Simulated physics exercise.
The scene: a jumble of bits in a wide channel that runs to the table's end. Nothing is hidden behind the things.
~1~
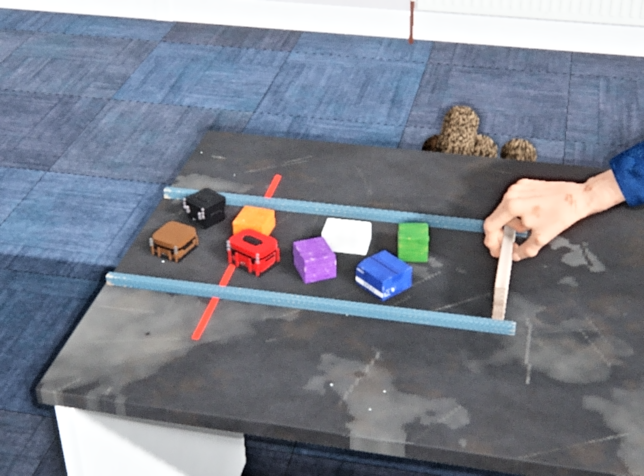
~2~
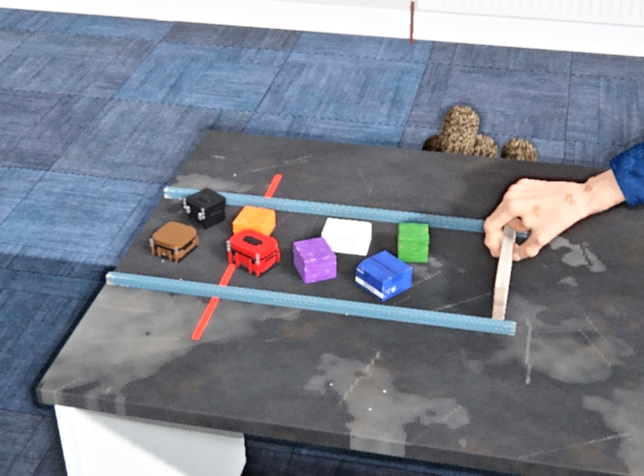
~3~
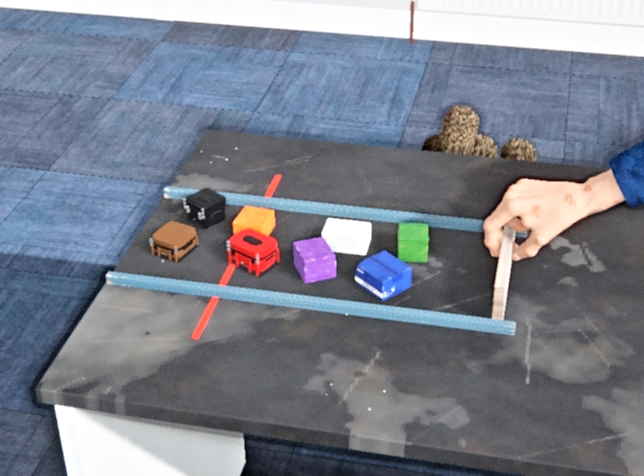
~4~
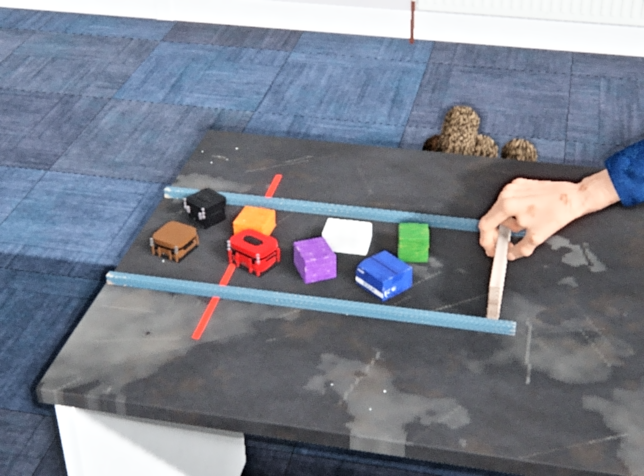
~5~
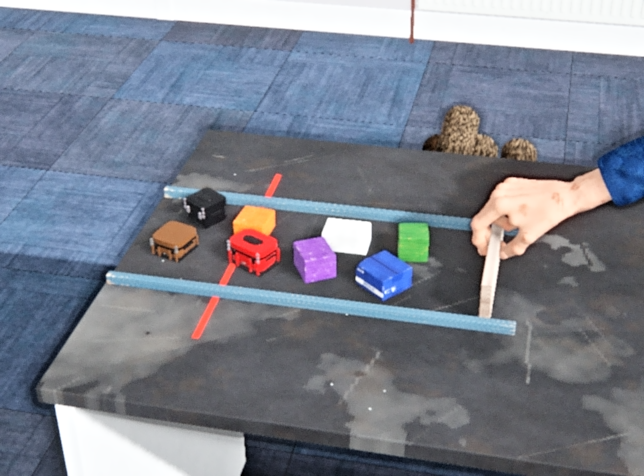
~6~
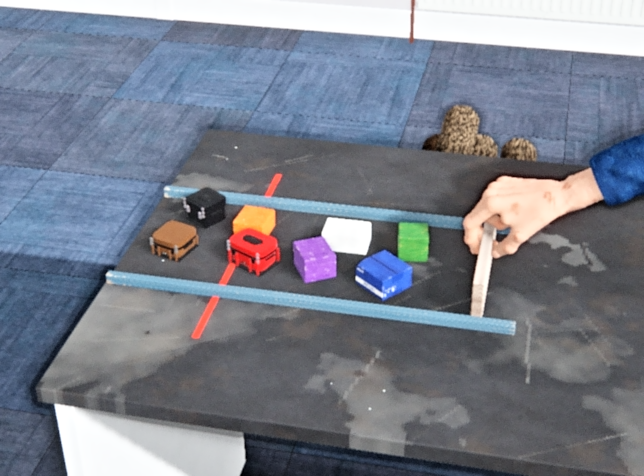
A hand sliding a small board slightly left between two blue rails on a dark table, the coloured blocks and cases staying still.
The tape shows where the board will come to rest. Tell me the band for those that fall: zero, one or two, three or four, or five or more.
In the end the number that fall off is one or two.
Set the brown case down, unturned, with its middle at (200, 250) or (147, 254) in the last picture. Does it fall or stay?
Place by place, it does not fall; is kept.
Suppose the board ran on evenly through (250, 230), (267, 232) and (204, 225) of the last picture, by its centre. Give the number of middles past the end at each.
Place by place, 1, 0 and 3.
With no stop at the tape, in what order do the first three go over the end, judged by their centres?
They are the black case, the brown case, the orange block.
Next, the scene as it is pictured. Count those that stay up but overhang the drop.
1 of them.
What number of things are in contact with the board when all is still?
That makes 3.
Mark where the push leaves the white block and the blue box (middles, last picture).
Near (202, 219) and (205, 270).
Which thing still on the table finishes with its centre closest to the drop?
It is the brown case.
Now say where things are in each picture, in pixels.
The first frame shows brown case (175, 243); black case (206, 209); orange block (254, 225); board (506, 260); tape (241, 248).
The second frame shows black case (206, 209); green block (413, 243).
The third frame shows orange block (254, 224); red case (254, 252).
The fourth frame shows brown case (175, 242); purple block (315, 260).
The fifth frame shows black case (206, 209); blue box (384, 275).
The sixth frame shows brown case (175, 241); black case (206, 209); orange block (254, 224); board (486, 257); tape (241, 247).
Soon after, none off yet; brown case at rest near (175, 241); black case at rest near (206, 209); orange block at rest near (254, 224).
Then, none off yet; brown case at rest near (175, 241); black case moving near (201, 208); orange block moved about its own width near (232, 221).
At rest, the number that fall off is one or two; fallen, black case.
